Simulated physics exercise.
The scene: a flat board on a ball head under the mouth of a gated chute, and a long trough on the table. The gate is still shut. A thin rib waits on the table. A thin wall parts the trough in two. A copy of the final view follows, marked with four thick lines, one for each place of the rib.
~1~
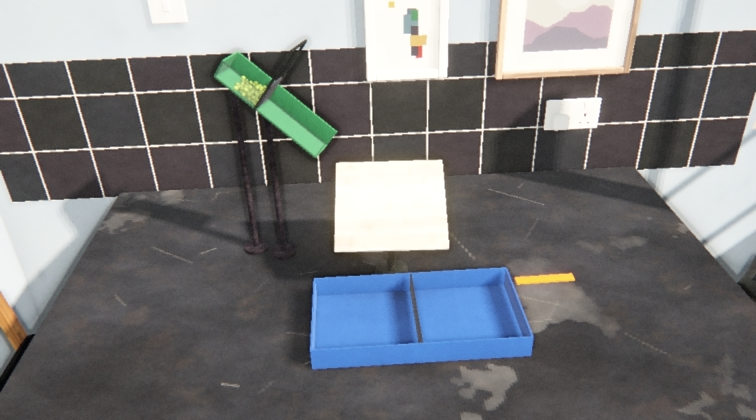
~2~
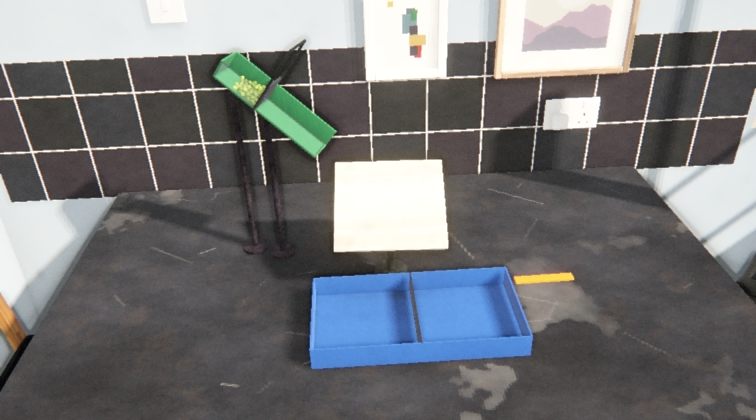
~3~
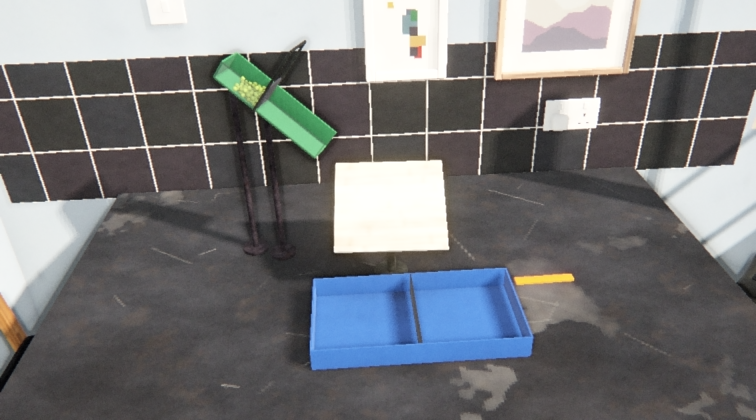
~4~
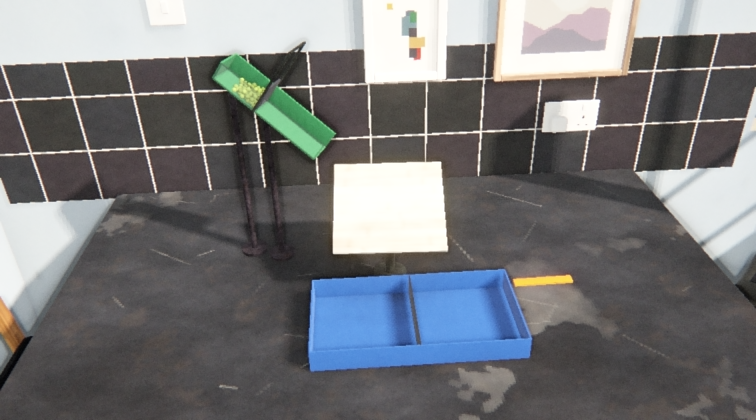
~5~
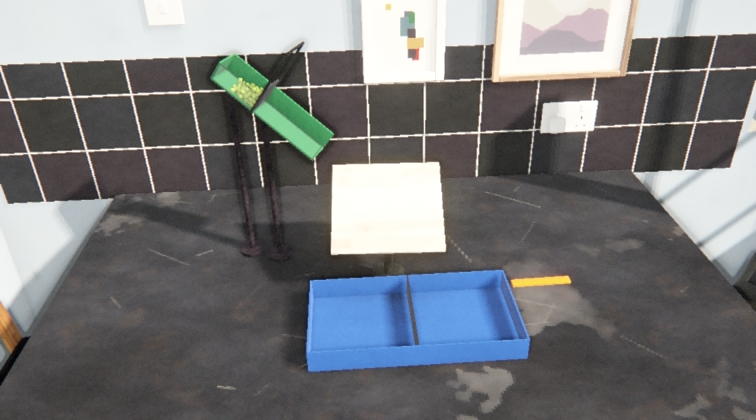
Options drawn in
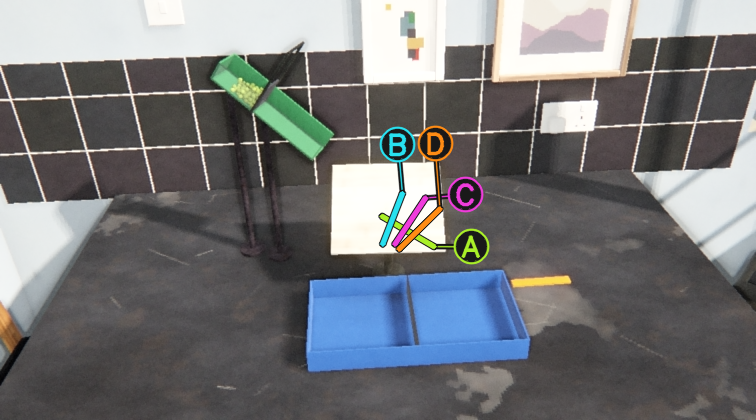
On a dark, scuffed tabletop against black tiles, a green chute on thin dark legs slopes down to the right, holding small yellow-green peas behind a closed gate. A pale tilted board, a divided blue trough and an orange strip sit nearby, and nothing visibly moves throughout.
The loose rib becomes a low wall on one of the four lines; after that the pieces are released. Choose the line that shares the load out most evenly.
Take A.
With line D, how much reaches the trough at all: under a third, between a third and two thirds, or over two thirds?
It is over two thirds.
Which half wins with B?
More lands on the left.
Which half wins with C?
More lands on the left.
On the marked copy, line A from (382, 216) to (434, 246); line B from (402, 193) to (382, 244); line C from (425, 198) to (394, 244); line D from (439, 208) to (399, 249).
With A, of what is caught, about half in the left half, about half in the right.
With B, of what is caught, nearly all in the left half, a stray few in the right.
With C, of what is caught, nearly all in the left half, a stray few in the right.
With D, of what is caught, nearly all in the left half, a stray few in the right.
